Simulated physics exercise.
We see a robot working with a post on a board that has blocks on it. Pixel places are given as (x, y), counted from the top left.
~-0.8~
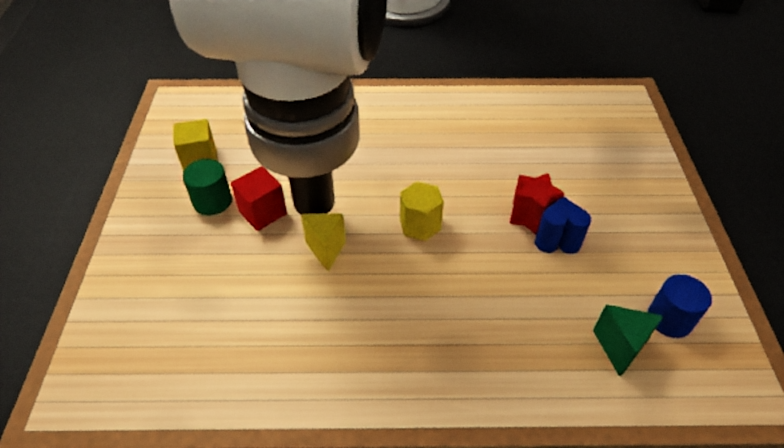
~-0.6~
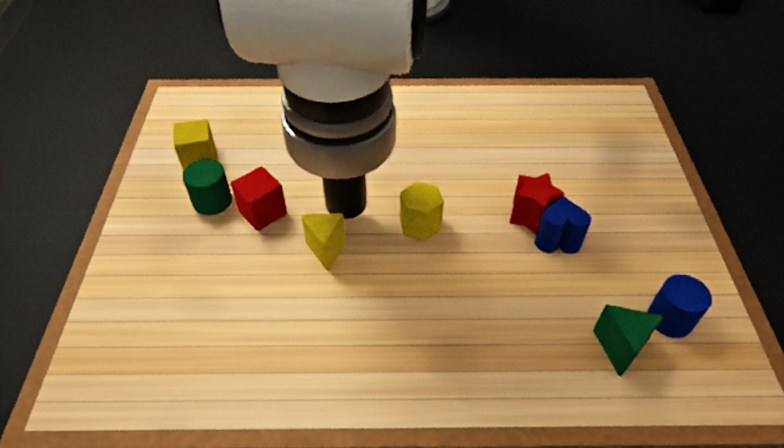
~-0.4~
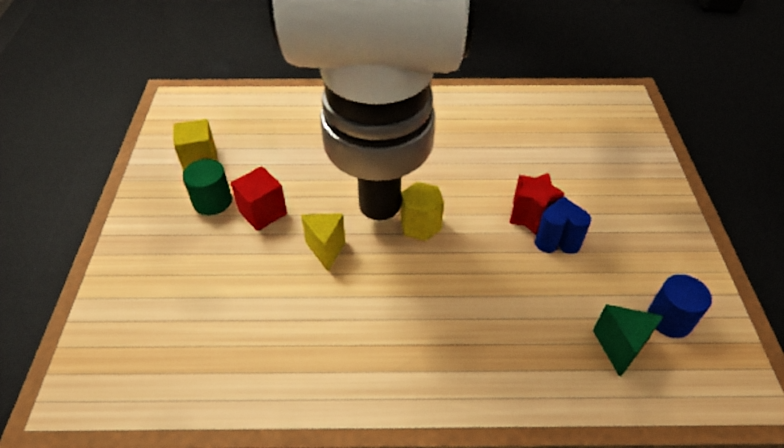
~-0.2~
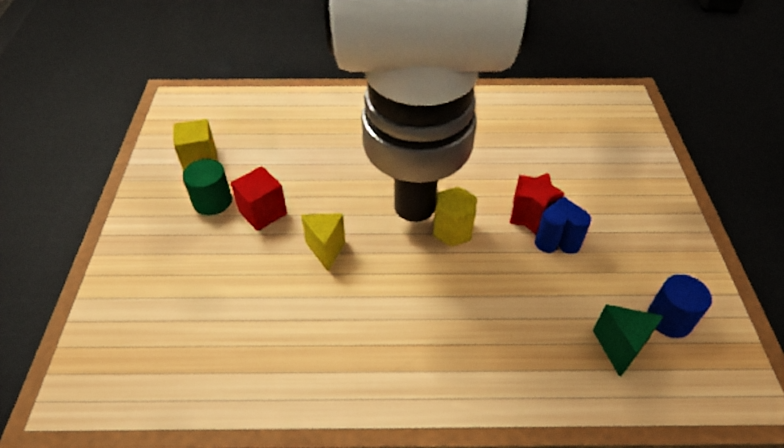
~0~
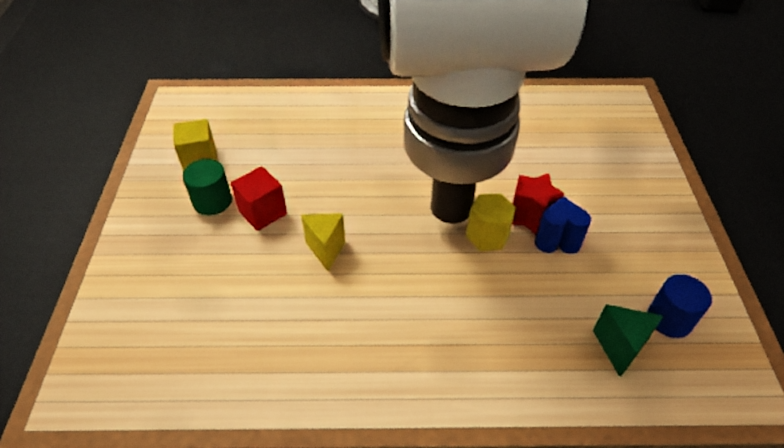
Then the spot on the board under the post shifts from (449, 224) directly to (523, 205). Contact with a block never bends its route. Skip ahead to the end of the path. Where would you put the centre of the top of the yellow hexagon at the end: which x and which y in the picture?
Somewhere near (521, 212).
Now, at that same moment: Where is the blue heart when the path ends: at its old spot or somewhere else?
If the post follows that path, the blue heart ends up shifted.
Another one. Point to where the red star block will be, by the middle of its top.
Near (568, 189).
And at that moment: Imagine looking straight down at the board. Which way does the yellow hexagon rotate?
Looking down, it rotates clockwise.
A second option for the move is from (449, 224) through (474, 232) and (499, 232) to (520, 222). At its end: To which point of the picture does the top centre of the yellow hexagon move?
Around (561, 218).
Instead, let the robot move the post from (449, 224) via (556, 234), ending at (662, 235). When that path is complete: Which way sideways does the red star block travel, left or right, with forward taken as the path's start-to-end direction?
Facing from start to end, it will go to the left.
On the path given first. Halfway along, post at (489, 198); yellow hexagon at (518, 211), turned 30° clockwise.
At the end, post at (527, 189); yellow hexagon at (521, 212), turned 40° clockwise; red star block at (568, 189), turned 15° clockwise; blue heart at (585, 218), turned 15° clockwise.
